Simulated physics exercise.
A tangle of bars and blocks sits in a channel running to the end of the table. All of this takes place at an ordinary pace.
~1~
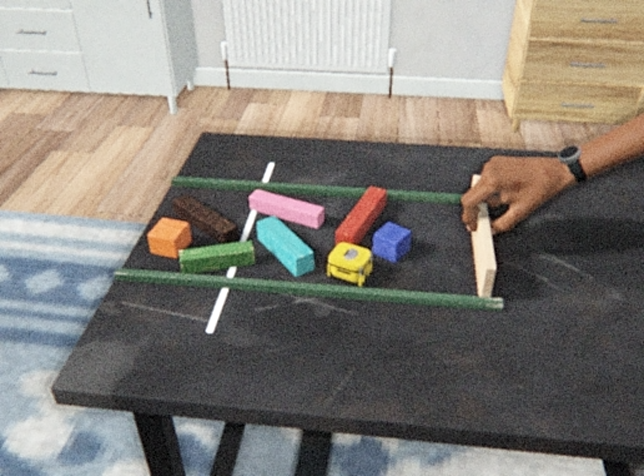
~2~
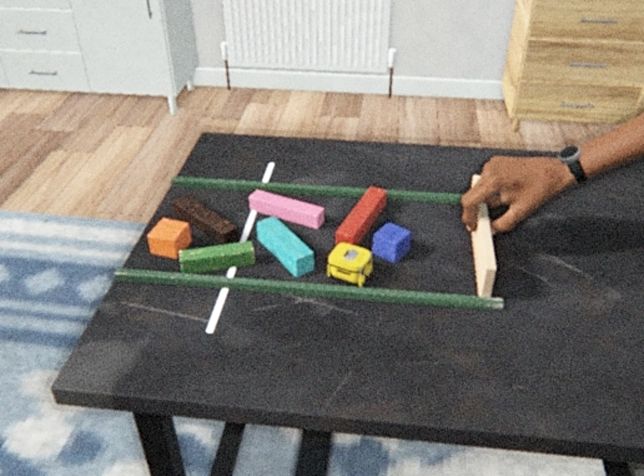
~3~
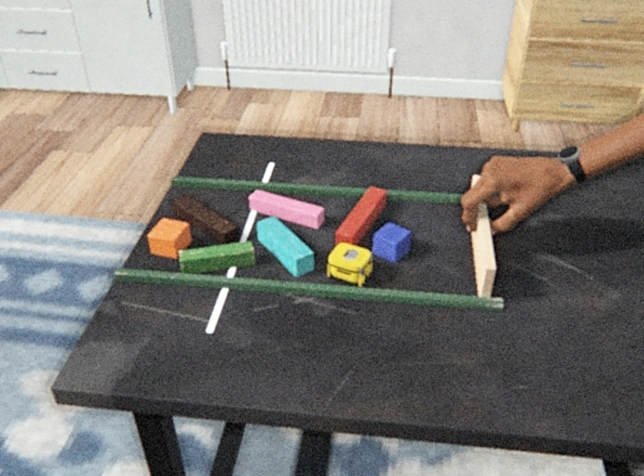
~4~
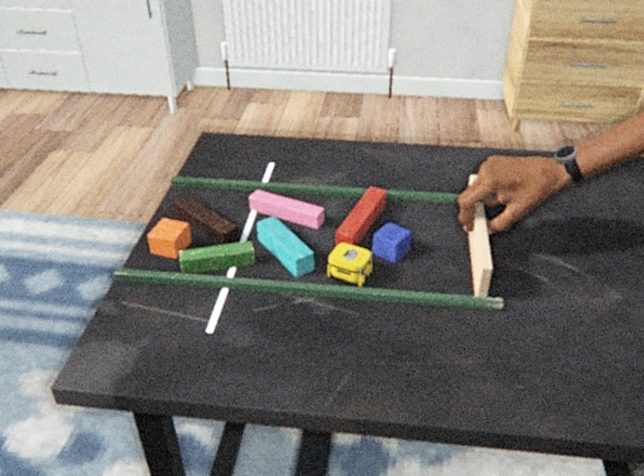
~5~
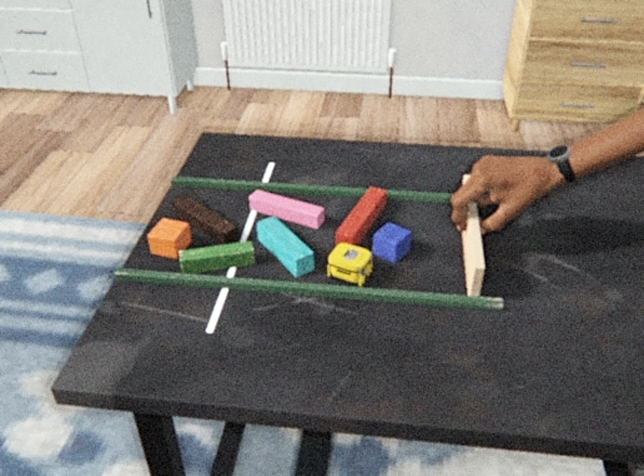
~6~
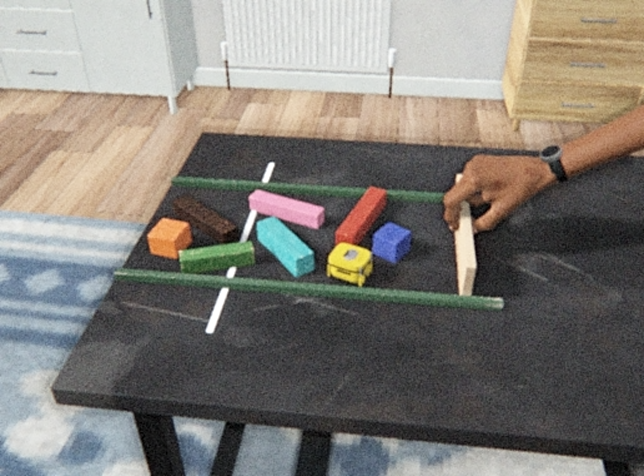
On a dark table between two green rails, colourful bars and blocks lie scattered around a white strip, while a hand wearing a black watch holds a pale board upright at the right. The hand stays nearly still at first, then slides the board slightly left; the pieces remain unmoved.
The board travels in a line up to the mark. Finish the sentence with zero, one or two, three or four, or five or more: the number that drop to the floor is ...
The number that drop to the floor is zero.
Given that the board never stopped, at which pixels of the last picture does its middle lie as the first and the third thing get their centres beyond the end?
The middle is at about (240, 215), later at about (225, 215).
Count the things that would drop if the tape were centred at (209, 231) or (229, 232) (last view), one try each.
Result, try by try: 3, 1.
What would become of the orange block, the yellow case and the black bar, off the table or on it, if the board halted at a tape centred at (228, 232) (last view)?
Well, the orange block comes off, the yellow case stays where it is, and the black bar? It stays where it is.
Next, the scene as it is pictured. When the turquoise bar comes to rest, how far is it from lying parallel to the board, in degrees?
Angle: Close to 15 degrees.
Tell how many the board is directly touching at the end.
The count in contact is 3.
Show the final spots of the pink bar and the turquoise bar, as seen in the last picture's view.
Pink bar: (193, 196); turquoise bar: (188, 239).
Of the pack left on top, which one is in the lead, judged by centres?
The orange block finishes closest.
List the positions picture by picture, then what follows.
In the first frame, orange block (170, 238); black bar (205, 219); green bar (218, 258); board (481, 233); tape (246, 233).
In the second frame, black bar (205, 219); blue block (392, 243).
In the third frame, green bar (218, 258); board (481, 233).
In the fourth frame, orange block (170, 238); turquoise bar (285, 245).
In the fifth frame, black bar (205, 219); pink bar (287, 209).
In the sixth frame, orange block (170, 238); black bar (205, 219); green bar (218, 258); board (463, 232); tape (246, 233).
Early on, none off yet; orange block at rest near (170, 238); black bar at rest near (205, 219); green bar at rest near (218, 258).
Finally, the number that fall off is zero.
